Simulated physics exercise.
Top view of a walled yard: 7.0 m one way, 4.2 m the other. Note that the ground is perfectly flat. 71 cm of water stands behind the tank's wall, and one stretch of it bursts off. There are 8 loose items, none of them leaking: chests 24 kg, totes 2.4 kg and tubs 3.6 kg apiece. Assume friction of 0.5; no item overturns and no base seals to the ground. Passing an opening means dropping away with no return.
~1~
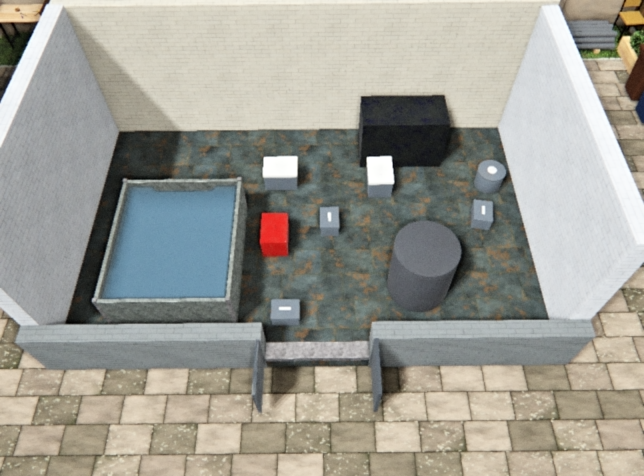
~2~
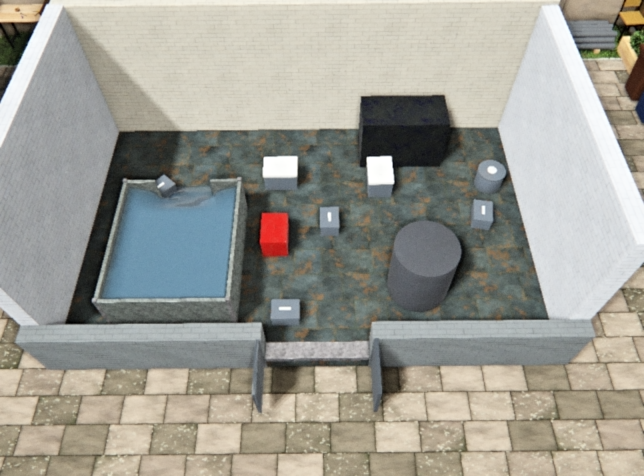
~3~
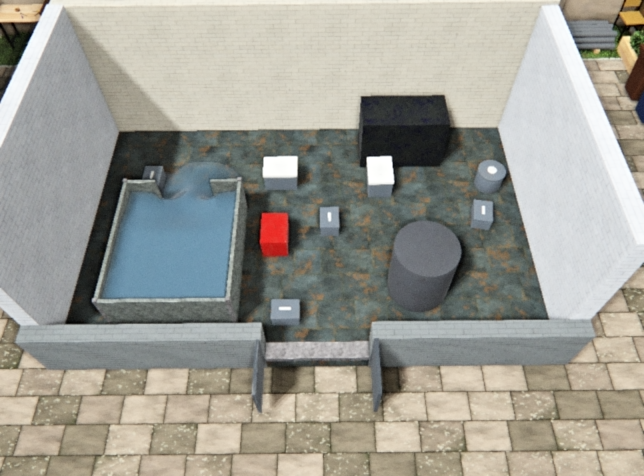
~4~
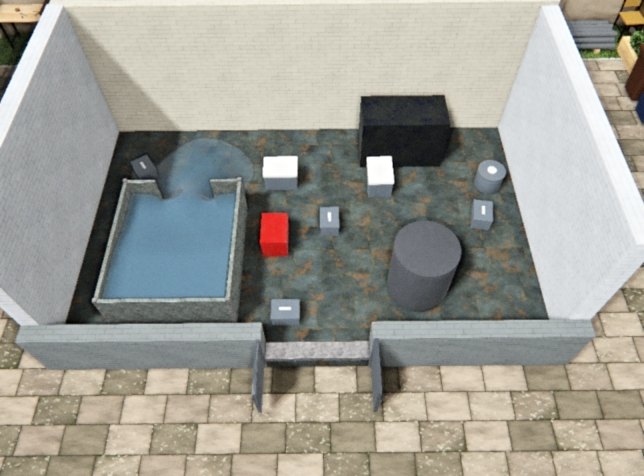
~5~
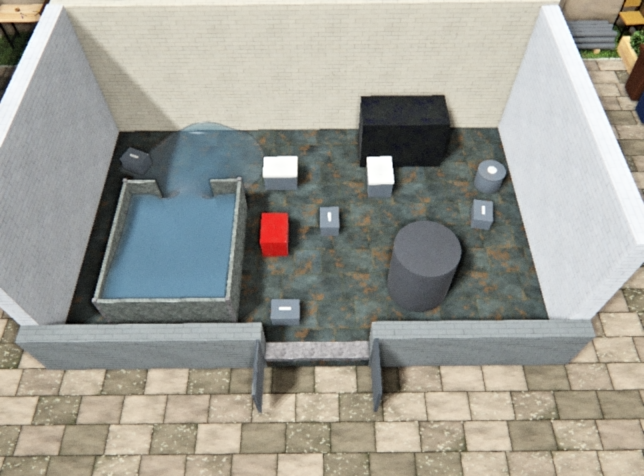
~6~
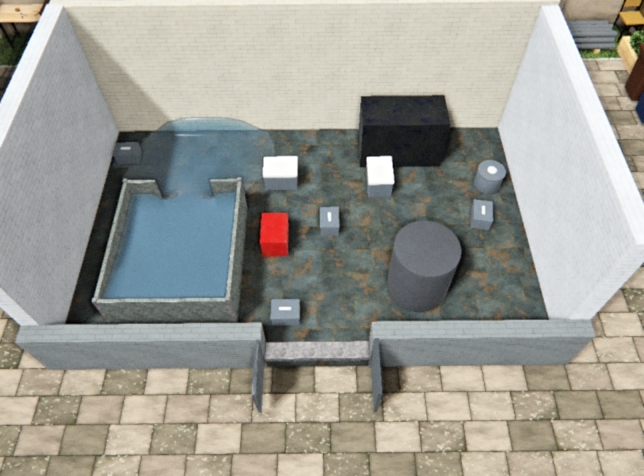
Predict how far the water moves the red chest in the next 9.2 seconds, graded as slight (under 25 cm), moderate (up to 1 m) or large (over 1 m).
The outcome will be no real movement.
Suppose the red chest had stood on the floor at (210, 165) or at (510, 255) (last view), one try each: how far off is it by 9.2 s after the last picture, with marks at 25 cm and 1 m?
Spot one - it is swept away; spot two - it barely budges.
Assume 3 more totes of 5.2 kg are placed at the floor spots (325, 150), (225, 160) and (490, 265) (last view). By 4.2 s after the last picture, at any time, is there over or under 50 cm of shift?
In the order listed: Across the line; across the line; behind the line.
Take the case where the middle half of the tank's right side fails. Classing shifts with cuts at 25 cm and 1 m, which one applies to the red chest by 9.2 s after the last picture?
After that, the red chest is washed away.
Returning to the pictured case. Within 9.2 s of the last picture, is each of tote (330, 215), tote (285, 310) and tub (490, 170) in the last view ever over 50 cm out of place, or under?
First one went too far, second one went too far, third one went too far.
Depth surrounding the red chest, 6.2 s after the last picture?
Around 5 cm.
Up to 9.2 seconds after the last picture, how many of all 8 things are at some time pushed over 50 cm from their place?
By my tally, 5.
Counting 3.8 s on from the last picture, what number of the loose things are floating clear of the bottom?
By my count, 2.
Then, 1.2 s after the last picture the red chest is near (274, 228), 0.0 m from its start, aground; 0 of 8 are out; 1 afloat.
Then, 3.8 s after the last picture the red chest is near (274, 228), 0.0 m from its start, aground; 0 of 8 are out; 2 afloat.
Then, 6.2 s after the last picture the red chest is near (274, 228), 0.0 m from its start, aground; 1 of 8 are out; 4 afloat.
Then, 9.2 s after the last picture the red chest is near (274, 228), 0.0 m from its start, aground; 1 of 8 are out; 4 afloat.
